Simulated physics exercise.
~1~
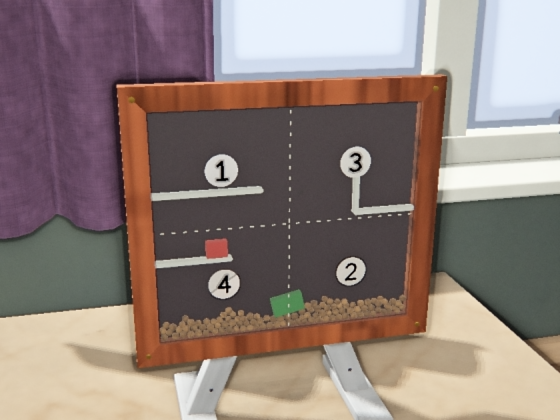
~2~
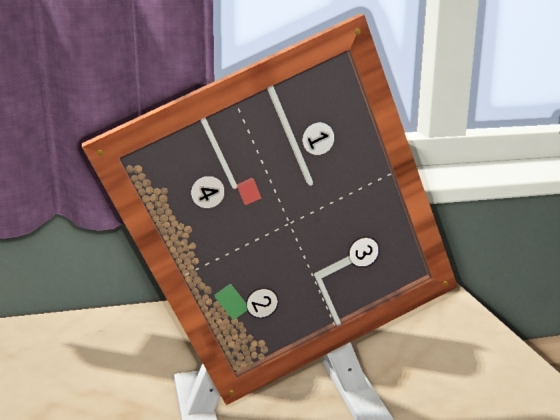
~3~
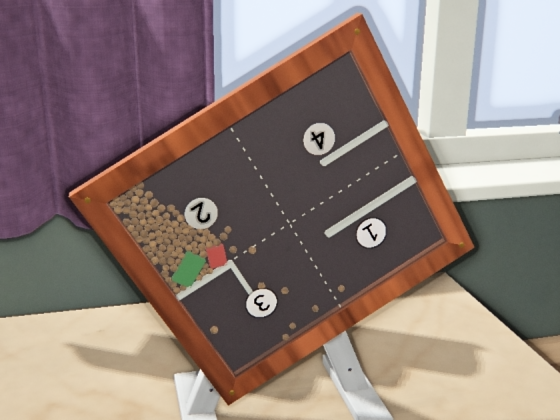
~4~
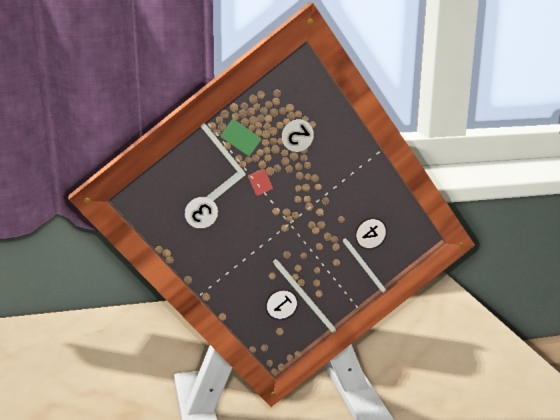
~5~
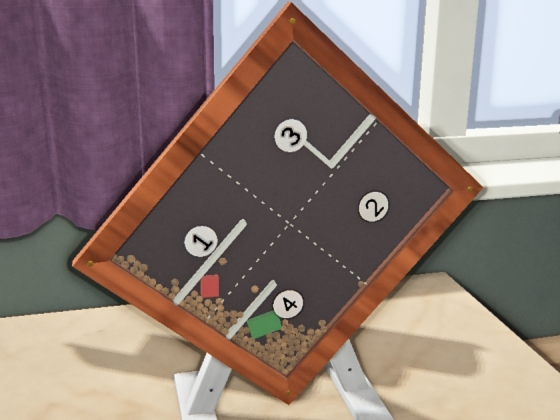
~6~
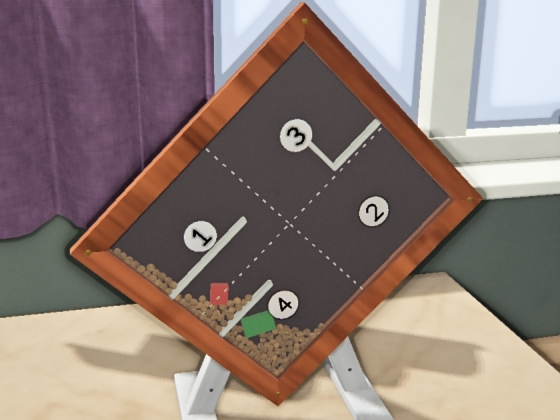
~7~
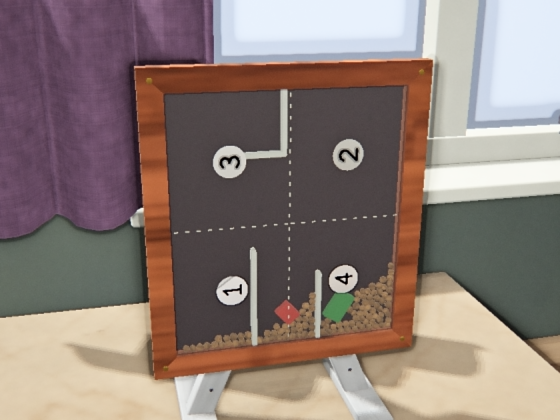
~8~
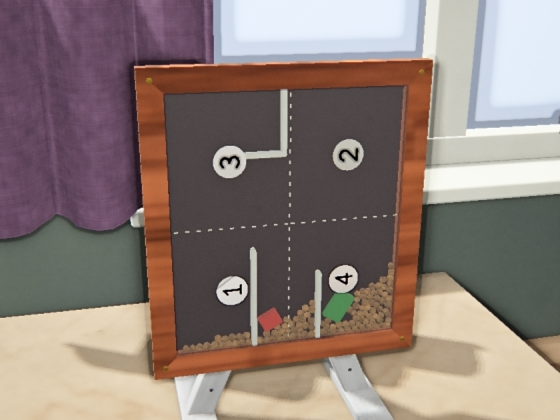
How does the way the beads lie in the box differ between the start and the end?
At the start the beads lie in a low, fairly even layer along the bottom. At the end they are heaped up toward the right side, with only a thin layer at the left.
